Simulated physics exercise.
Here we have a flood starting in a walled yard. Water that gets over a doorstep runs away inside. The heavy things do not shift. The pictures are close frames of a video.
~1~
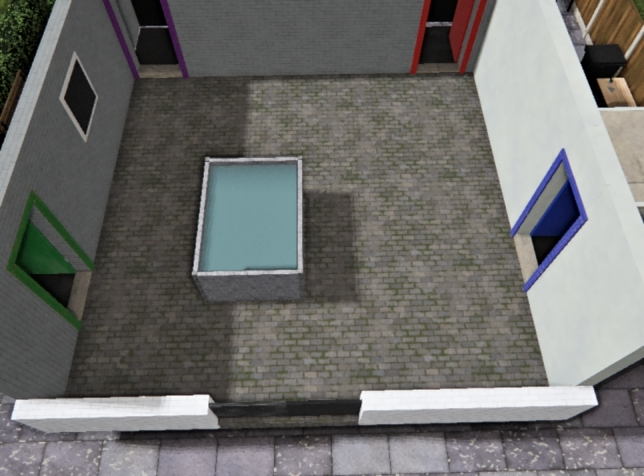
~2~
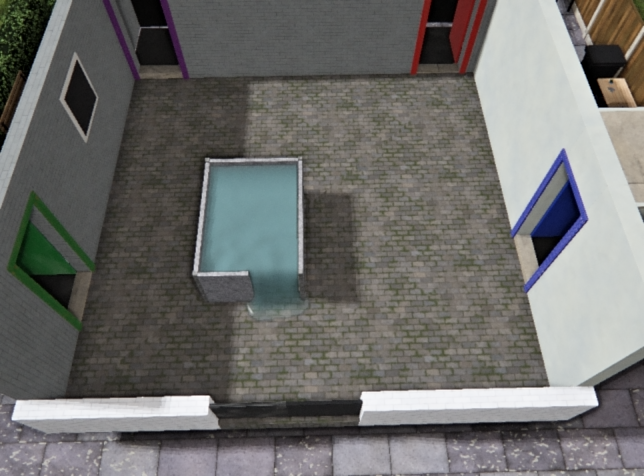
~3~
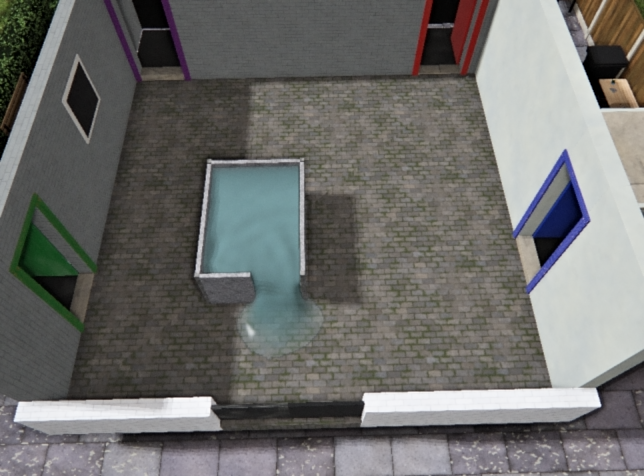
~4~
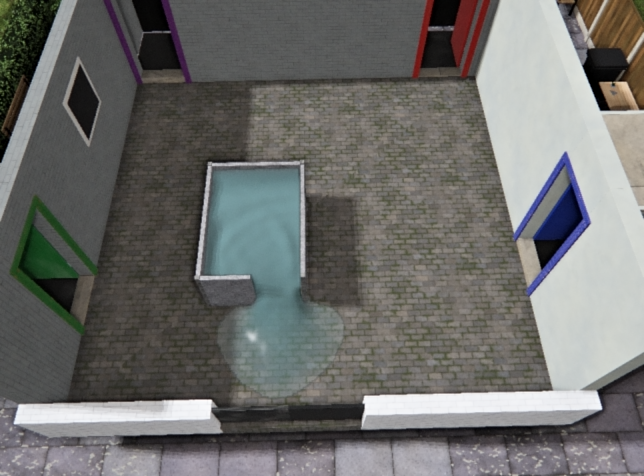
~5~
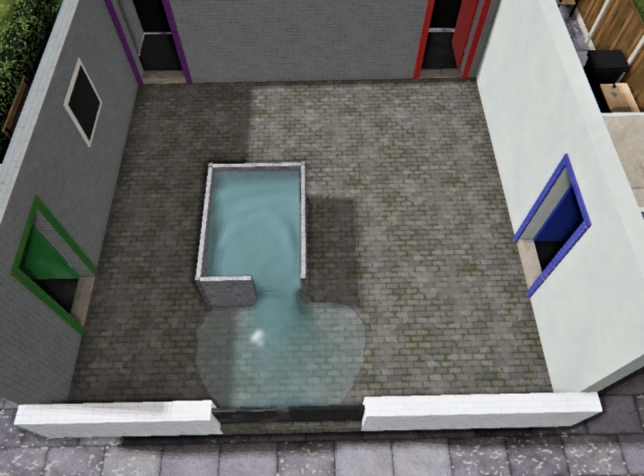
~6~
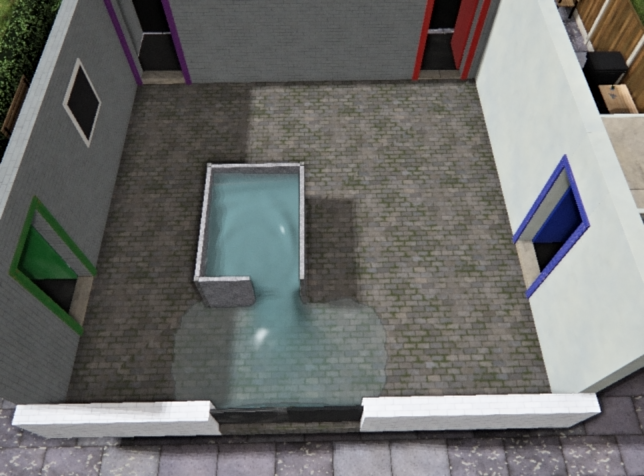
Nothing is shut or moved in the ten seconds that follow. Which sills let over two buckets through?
The blue door holds within the limit; the purple door holds within the limit; the red door floods; the green door floods.
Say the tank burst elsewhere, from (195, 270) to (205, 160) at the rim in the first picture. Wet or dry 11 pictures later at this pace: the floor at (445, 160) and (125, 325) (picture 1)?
In that order: Not flooded, covered.
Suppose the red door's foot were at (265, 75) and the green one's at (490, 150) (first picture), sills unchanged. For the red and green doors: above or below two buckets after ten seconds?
The red door is over; the green door keeps below it.
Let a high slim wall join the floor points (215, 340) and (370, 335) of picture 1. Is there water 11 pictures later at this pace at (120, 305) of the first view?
Answer: Flooded.
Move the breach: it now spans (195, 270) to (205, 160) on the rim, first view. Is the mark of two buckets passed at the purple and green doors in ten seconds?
My reading: Purple passes that mark, green takes more.
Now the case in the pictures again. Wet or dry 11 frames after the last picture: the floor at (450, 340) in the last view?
There: Under water.
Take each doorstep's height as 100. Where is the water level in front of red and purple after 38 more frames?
About 320 and 70 per cent.
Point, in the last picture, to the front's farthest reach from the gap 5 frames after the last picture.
At about (529, 406).
A moment on, water covers 15 % of the floor; the blue door not reached, the purple door not reached, the red door not reached, the green door not reached.
Next, water covers 20 % of the floor; the blue door not reached, the purple door not reached, the red door not reached, the green door wet at the sill, nothing in.
Then, water covers 40 % of the floor; the blue door wet at the sill, nothing in, the purple door not reached, the red door not reached, the green door under two buckets in.
Later, water covers 80 % of the floor; the blue door wet at the sill, nothing in, the purple door wet at the sill, nothing in, the red door over two buckets in, the green door over two buckets in.
In the end, water covers 95 % of the floor; the blue door wet at the sill, nothing in, the purple door wet at the sill, nothing in, the red door far over two buckets in, the green door over two buckets in.
